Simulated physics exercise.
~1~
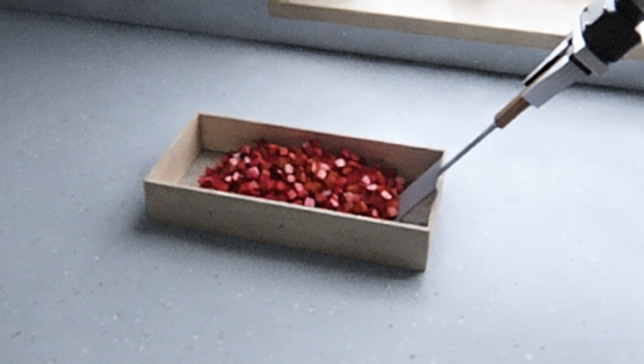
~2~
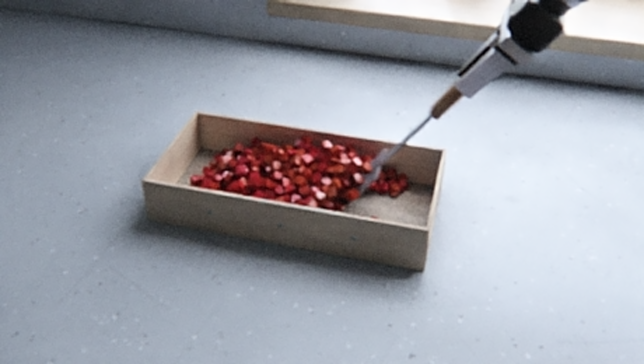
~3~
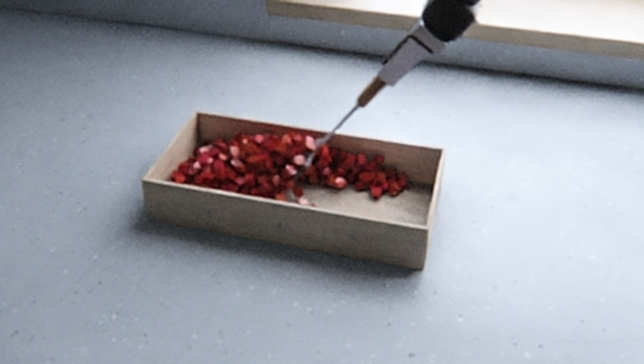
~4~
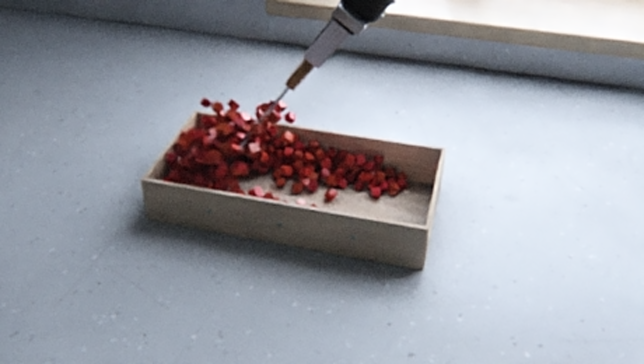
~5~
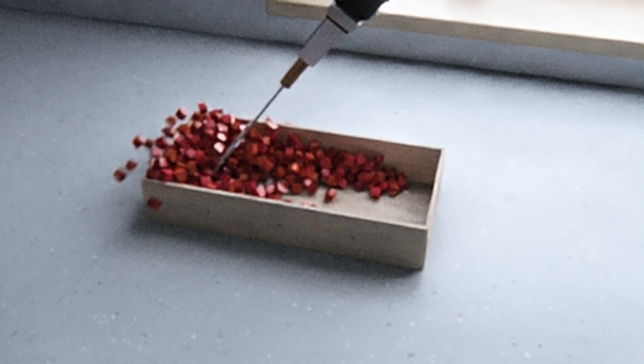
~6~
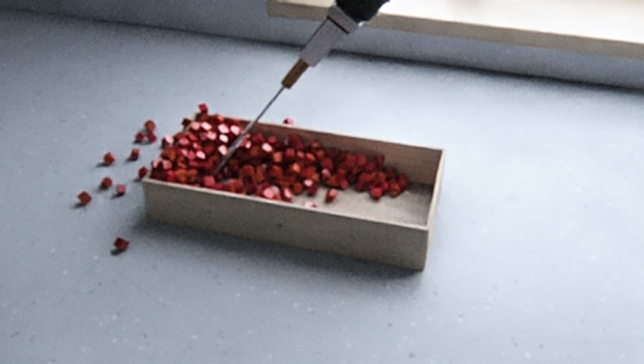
The clip opens on a shallow rectangular tray holding a bed of small red cubes on a pale grey surface, with a robotic arm's thin spatula dipped in at the right end. The arm sweeps the blade left through the cubes, pushing them toward the left end and baring part of the tray floor behind it. The cubes pile up against that end, and some are tossed upward as the blade reaches them. Several spill over the left edge while the arm halts. They scatter on the surface beside the tray, with most cubes still heaped inside and the blade resting among them.
